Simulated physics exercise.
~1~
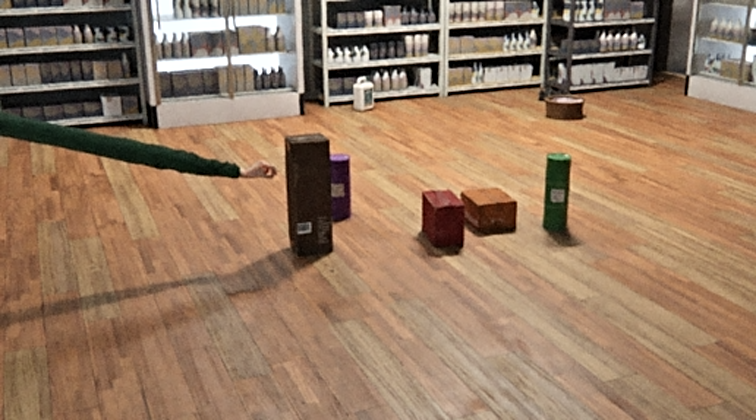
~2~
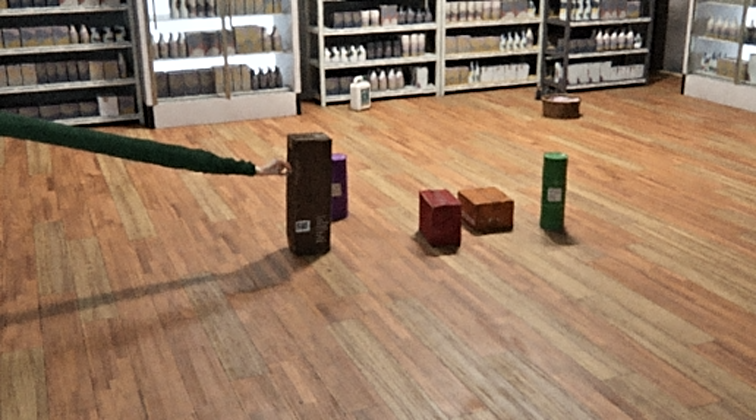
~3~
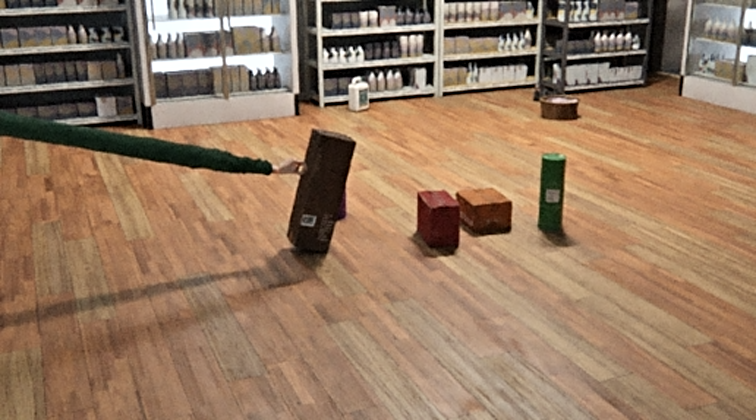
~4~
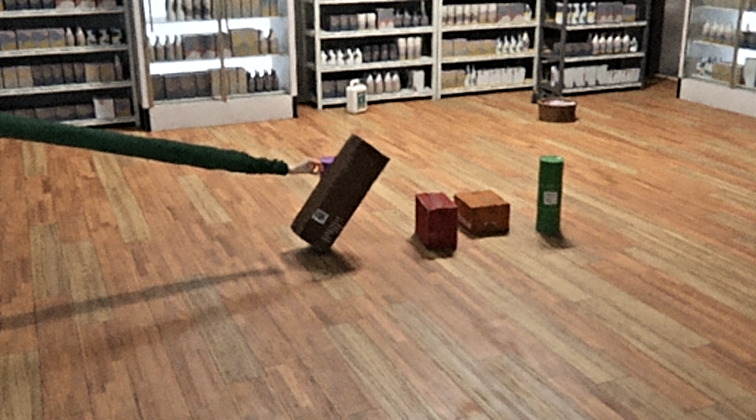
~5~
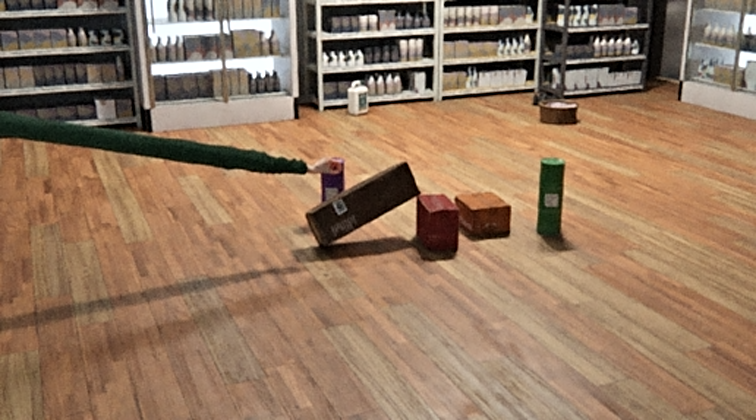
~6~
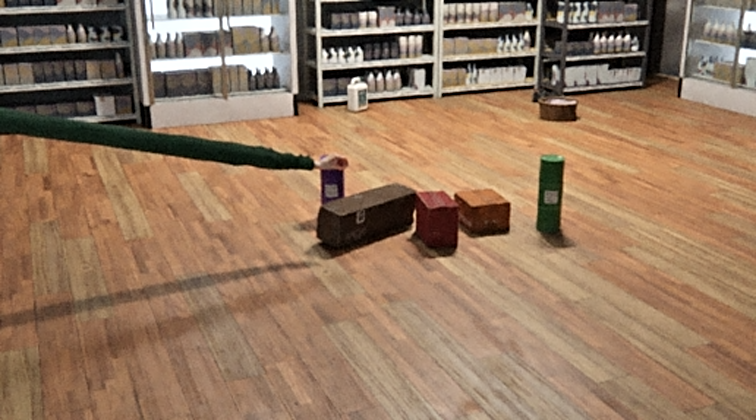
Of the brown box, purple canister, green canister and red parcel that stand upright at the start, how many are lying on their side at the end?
Just one of them is lying on its side at the end, the brown box. The purple canister, green canister and red parcel are still upright.
